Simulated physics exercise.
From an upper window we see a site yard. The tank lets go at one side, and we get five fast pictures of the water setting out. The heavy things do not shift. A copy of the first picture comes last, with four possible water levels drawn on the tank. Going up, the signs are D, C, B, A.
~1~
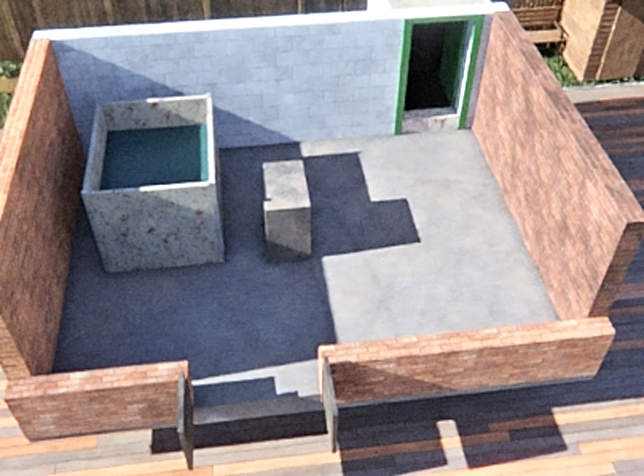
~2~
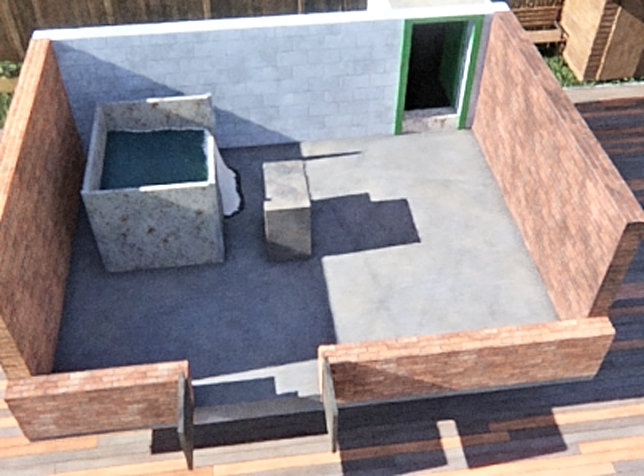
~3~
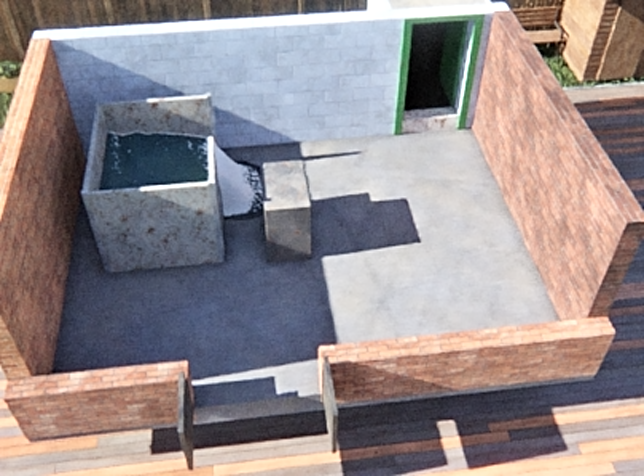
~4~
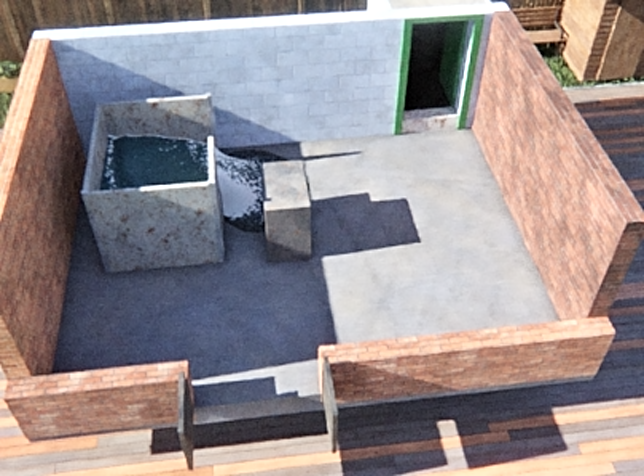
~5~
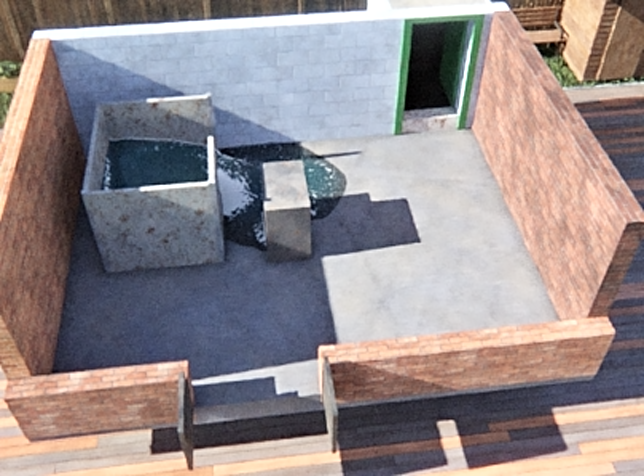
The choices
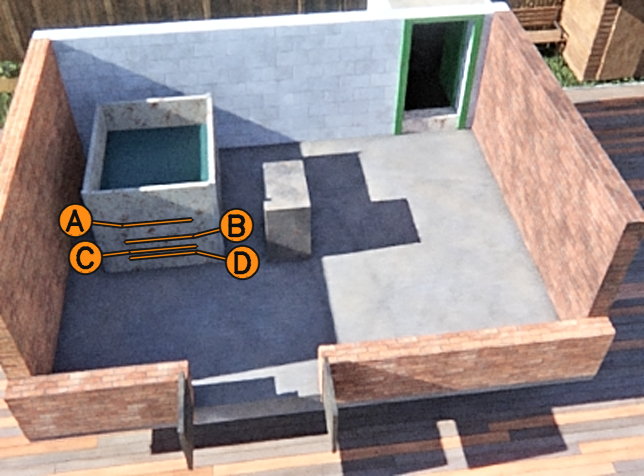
Water sat still in a stone tank in a walled yard, then poured out through its right side, splashed down beside a small concrete block and spread around it across the grey floor.
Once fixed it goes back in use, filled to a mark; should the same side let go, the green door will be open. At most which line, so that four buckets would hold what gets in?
The limit is A.
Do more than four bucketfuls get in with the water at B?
No, not at all.
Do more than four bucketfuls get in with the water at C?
No, not at all.
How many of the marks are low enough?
All of the four.
On the marked copy, A at (156, 222); B at (160, 239); C at (162, 249); D at (163, 255); from the bottom up D, C, B, A.
With A, a splash gets over, under a bucket.
With B, nothing gets over.
With C, nothing gets over.
With D, nothing gets over.
